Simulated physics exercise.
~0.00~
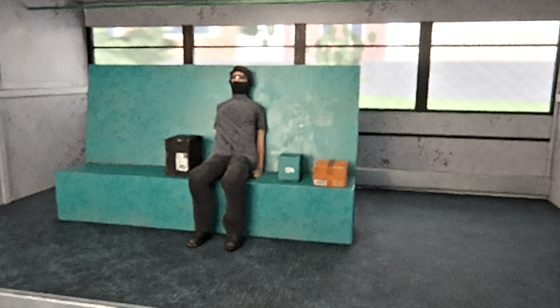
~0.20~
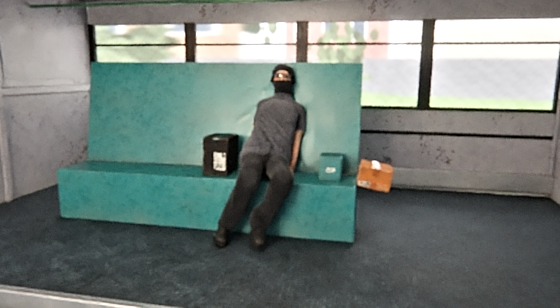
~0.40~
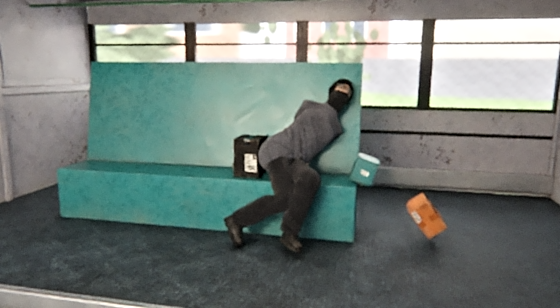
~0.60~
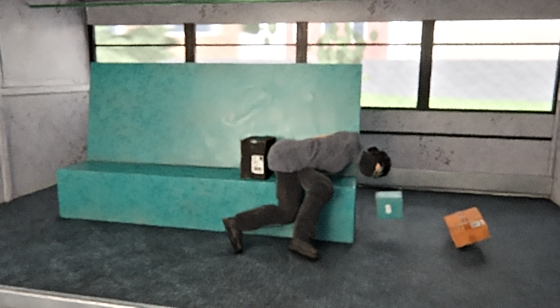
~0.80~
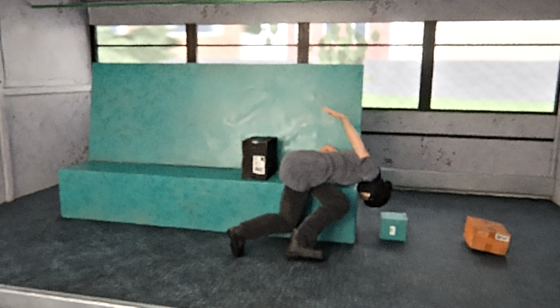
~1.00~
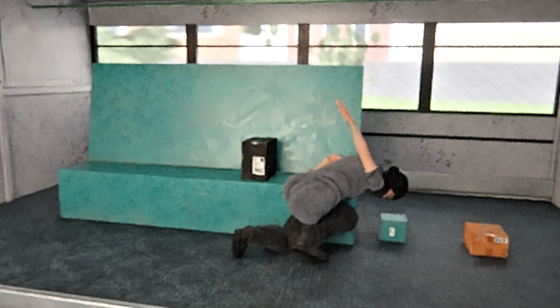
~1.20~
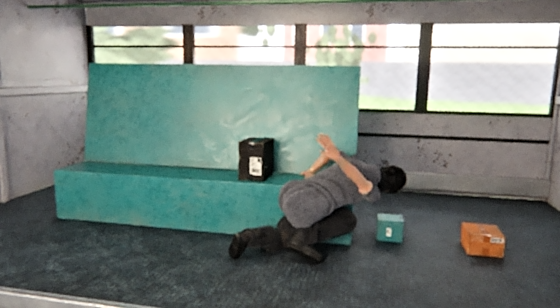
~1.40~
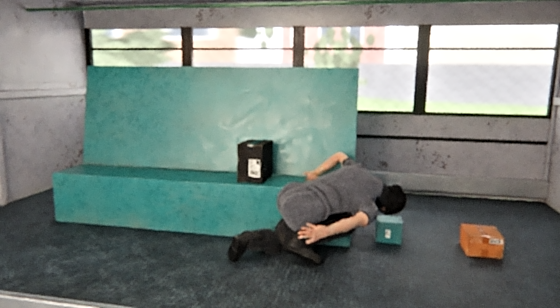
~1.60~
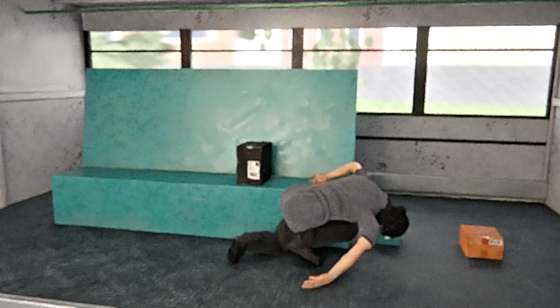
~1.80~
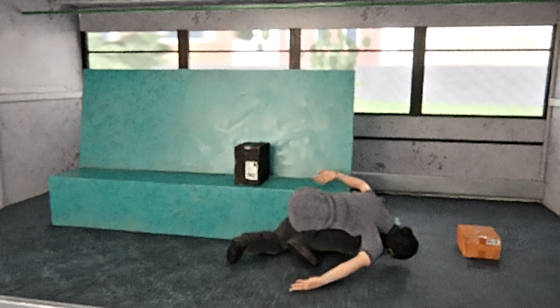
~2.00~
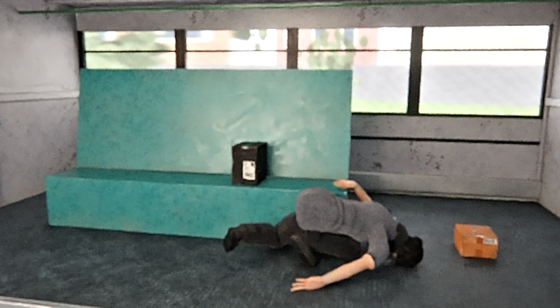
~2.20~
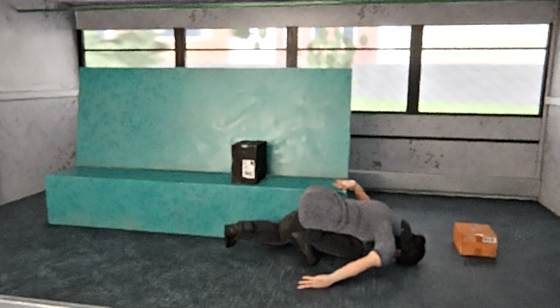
A limp, dark-clothed person in a black face covering sits on a long teal bench in a grey room with windows behind, seen from the front by a slightly swaying camera. A black box stands to the left, and a teal box and an orange carton to the right. Everything slides right, and the carton, then the teal box, tumbles off the bench end onto the dark floor. The person tips right, folds over the end and slumps down, arms flopping, hiding the teal box. The person ends face down beside the bench, the carton lying farther right and the black box still upright on the seat.
